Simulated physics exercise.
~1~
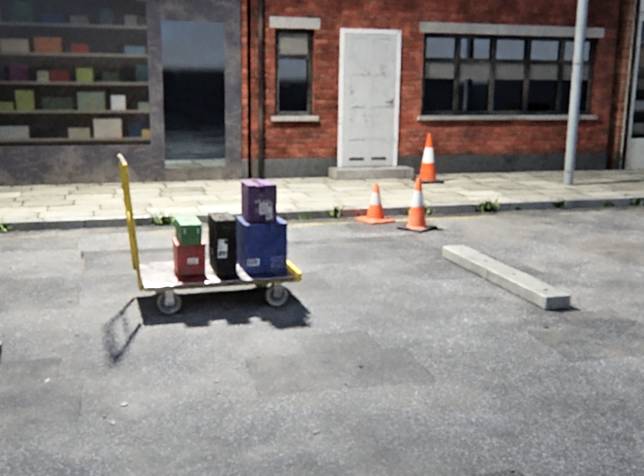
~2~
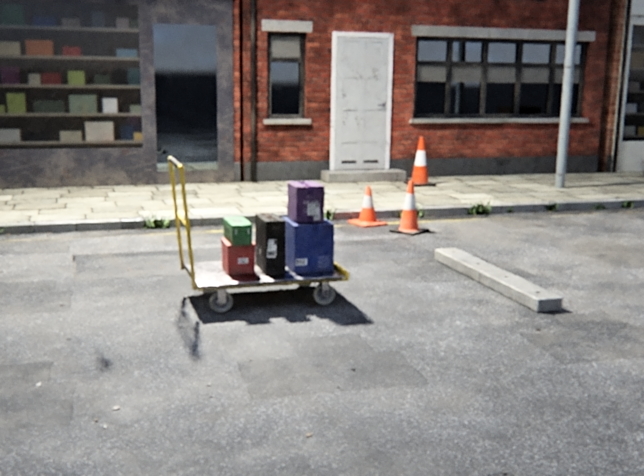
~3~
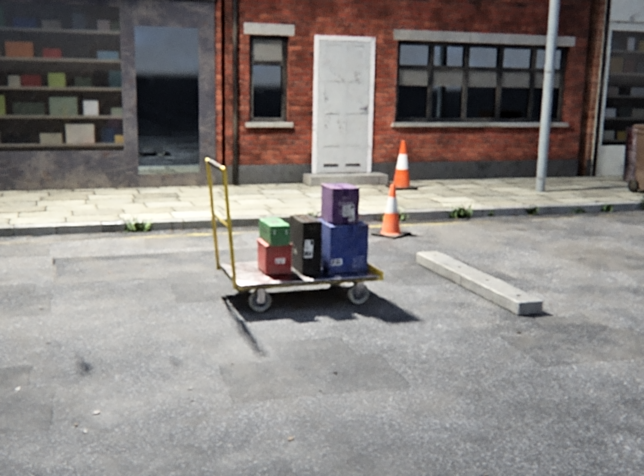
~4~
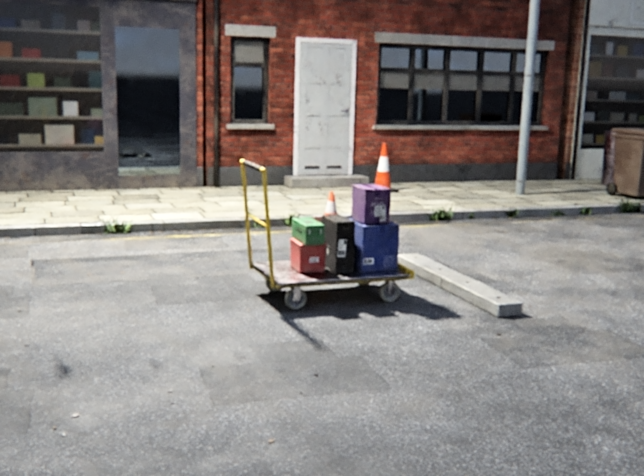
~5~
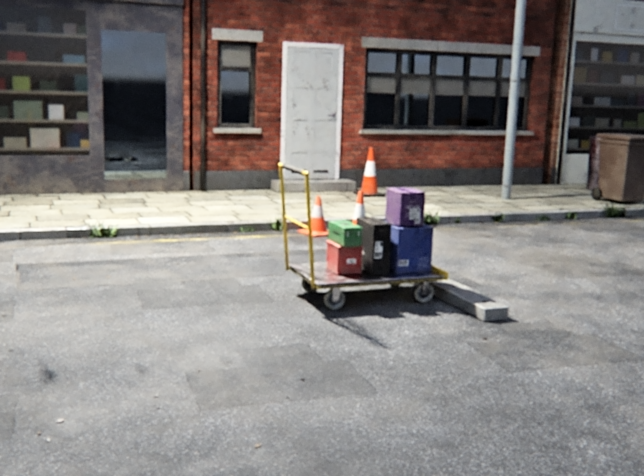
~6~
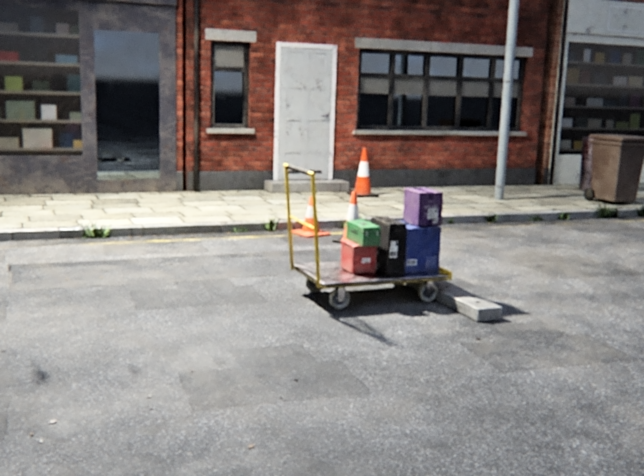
A flat cart with a yellow handle carries a small load of boxes across a grey street, seen from the roadway facing a red brick building with a white door. A green box sits on a red one at the left, a black box stands in the middle, and a purple box rests on a blue one at the right. The cart rolls right, passing in front of orange and white cones, as the view pans slightly right. It reaches the pale concrete wheel stop, with every box still aboard and the purple one upright.
